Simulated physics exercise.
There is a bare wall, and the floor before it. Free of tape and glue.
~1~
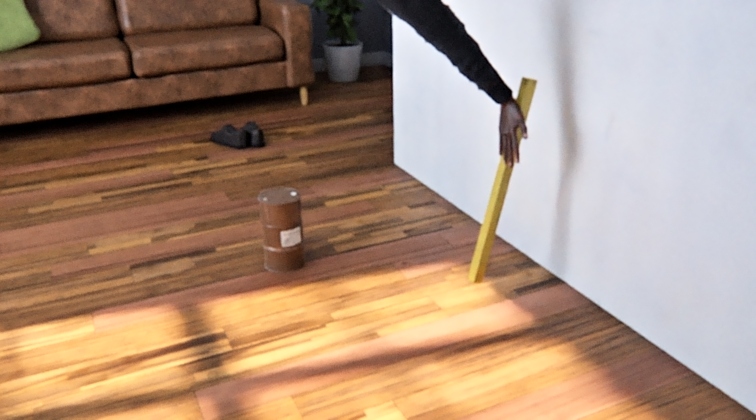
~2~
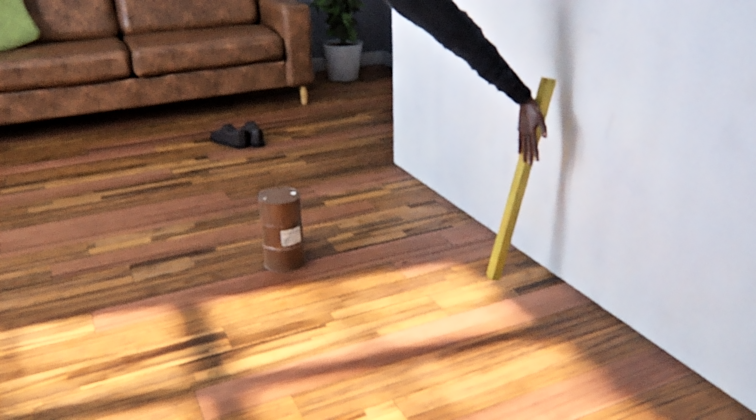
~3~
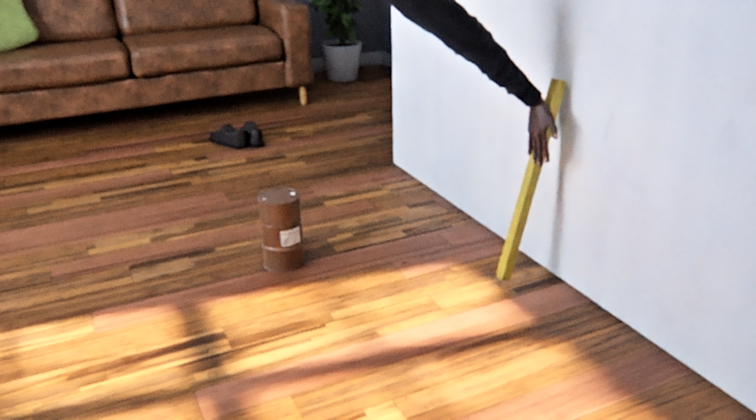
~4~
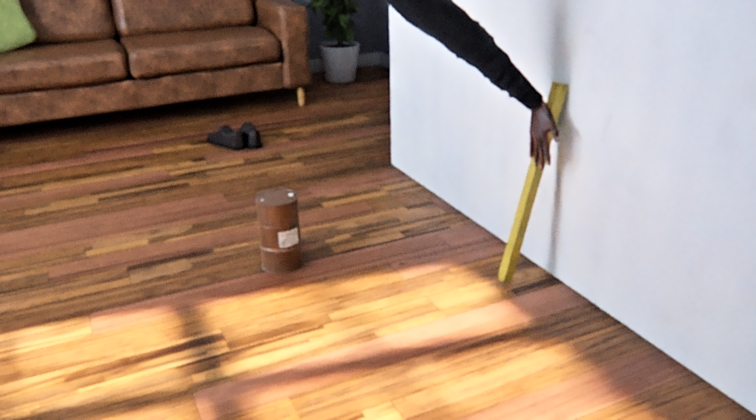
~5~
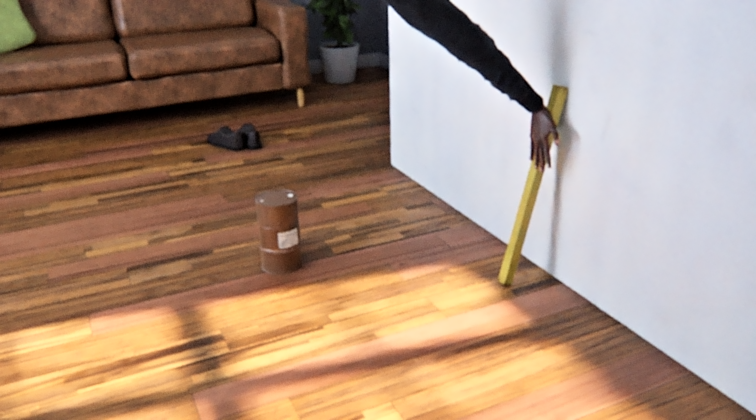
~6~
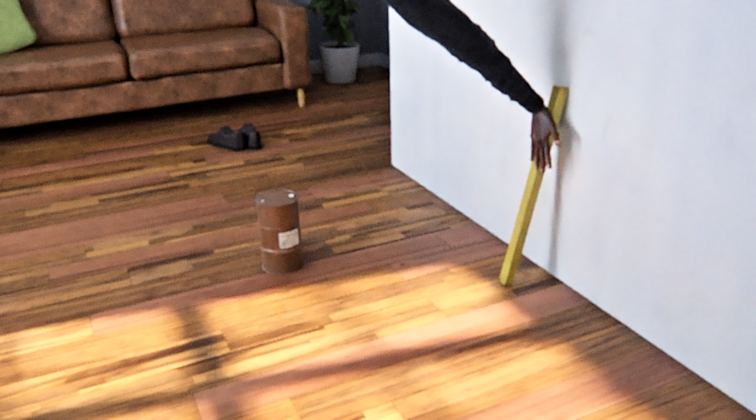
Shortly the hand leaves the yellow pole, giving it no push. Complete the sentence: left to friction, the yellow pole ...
It keeps its place.
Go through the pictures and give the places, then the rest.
On its way; yellow pole (501, 185); brown canister (282, 230), in the first frame.
On its way; yellow pole (519, 183); brown canister (282, 230), in the second frame.
On its way; yellow pole (529, 184); brown canister (282, 230), in the third frame.
On its way; yellow pole (531, 186); brown canister (280, 231), in the fourth frame.
Leant on the wall, still held; yellow pole (532, 189); brown canister (280, 232), in the fifth frame.
Leant on the wall, still held; yellow pole (532, 190); brown canister (280, 232), in the sixth frame.
Then, 0.60 s later than the last frame, all is still.
Then, 1.20 s later than the last frame, yellow pole resting near (532, 190).
When it is over, both as before. End places, in pixels of the last picture, yellow pole near (532, 190). The pole stays up.
